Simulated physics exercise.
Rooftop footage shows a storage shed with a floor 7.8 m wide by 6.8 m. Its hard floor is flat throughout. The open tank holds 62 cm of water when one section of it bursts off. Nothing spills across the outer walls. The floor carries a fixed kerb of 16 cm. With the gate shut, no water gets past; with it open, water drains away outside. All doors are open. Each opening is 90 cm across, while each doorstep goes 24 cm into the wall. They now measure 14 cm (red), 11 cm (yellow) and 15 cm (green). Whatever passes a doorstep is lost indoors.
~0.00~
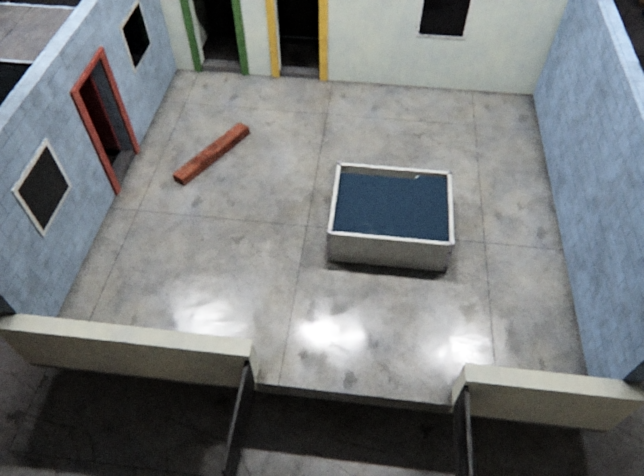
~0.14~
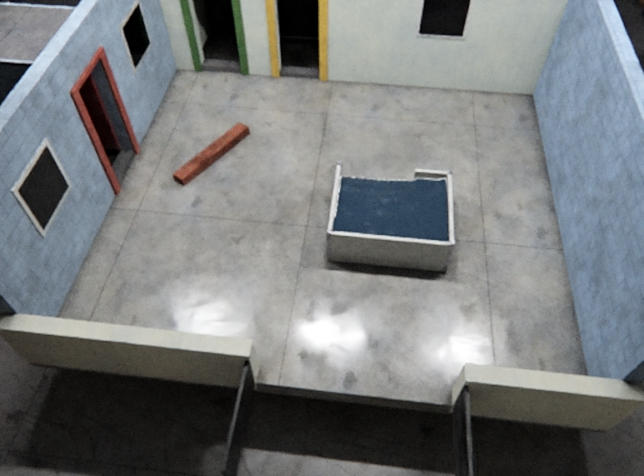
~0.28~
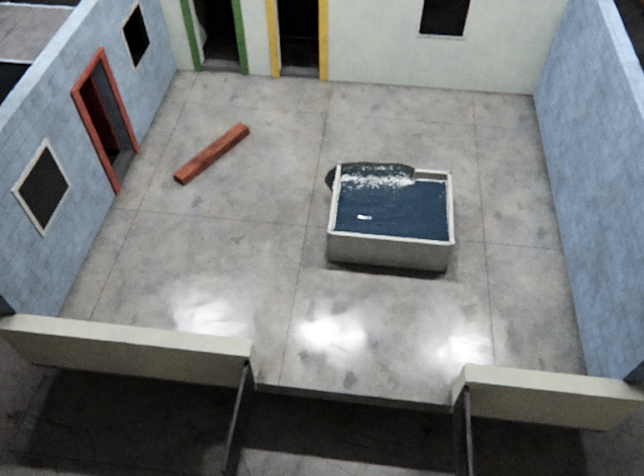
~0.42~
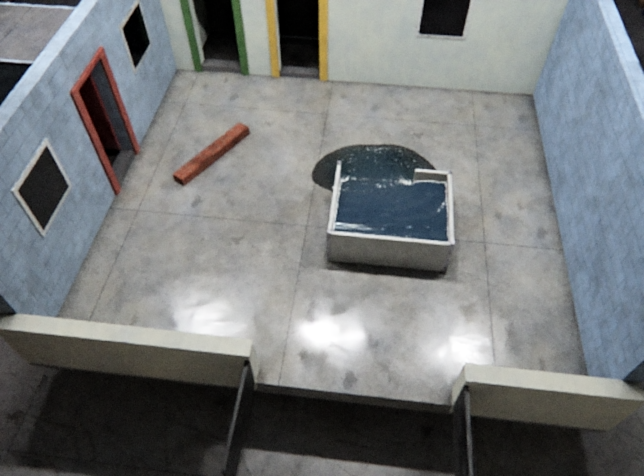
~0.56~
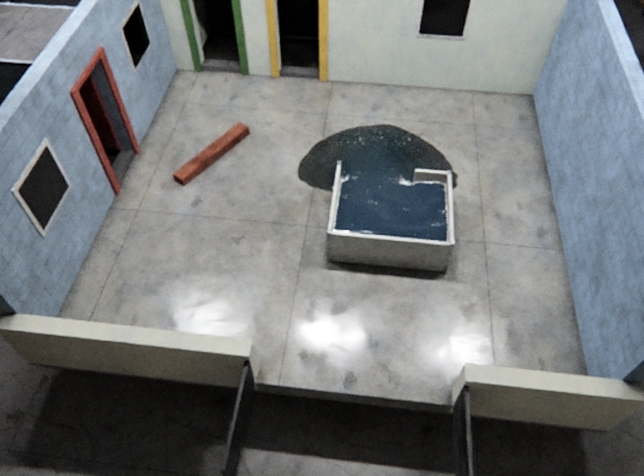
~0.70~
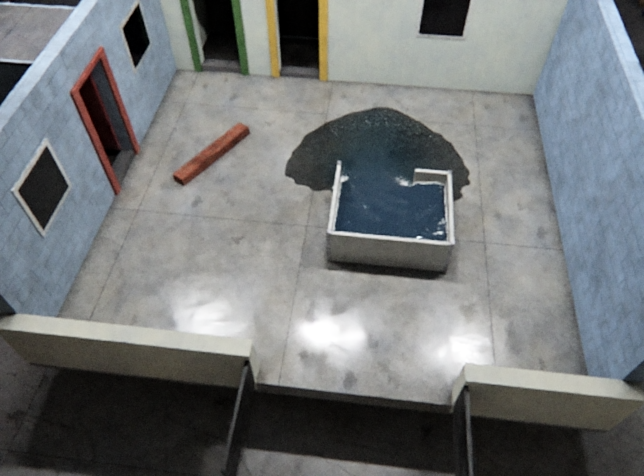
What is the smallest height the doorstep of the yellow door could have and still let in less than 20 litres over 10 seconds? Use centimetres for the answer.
About 12 cm.
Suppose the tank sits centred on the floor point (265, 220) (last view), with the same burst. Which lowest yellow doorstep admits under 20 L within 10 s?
That setup calls for roughly 23 cm.
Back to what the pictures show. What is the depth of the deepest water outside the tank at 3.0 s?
Max depth: Near 24 cm.
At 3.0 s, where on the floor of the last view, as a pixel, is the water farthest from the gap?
I'd put the front's tip around (176, 72).
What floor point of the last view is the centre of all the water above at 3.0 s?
Look at about (371, 140) in the last view.
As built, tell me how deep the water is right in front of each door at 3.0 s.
In cm: Red 0, yellow 14, green 9.
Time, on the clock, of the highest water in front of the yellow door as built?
At roughly 2.0 s.
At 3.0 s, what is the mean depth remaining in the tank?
Average depth: Approx. 17 cm.
After 1.4 s water covers 20 % of the floor, deepest (28 cm) near (359, 189); it has not reached the yellow door.
After 3.0 s water covers 30 % of the floor, deepest (24 cm) near (176, 72); 14 cm at the yellow door, 21 litres in over its 11 cm doorstep.
After 10.0 s water covers 80 % of the floor, deepest (6 cm) near (45, 342); 4 cm at the yellow door, 25 litres in over its 11 cm doorstep.
At the yellow door as built, the water arrived by 1.6 s and peaked near 19 cm at 2.0 s.
With a doorstep of 10.5 cm, 28 litres would have come in within the 10 s; with 14 cm, 11 litres. So under 20 litres takes about 12 cm.
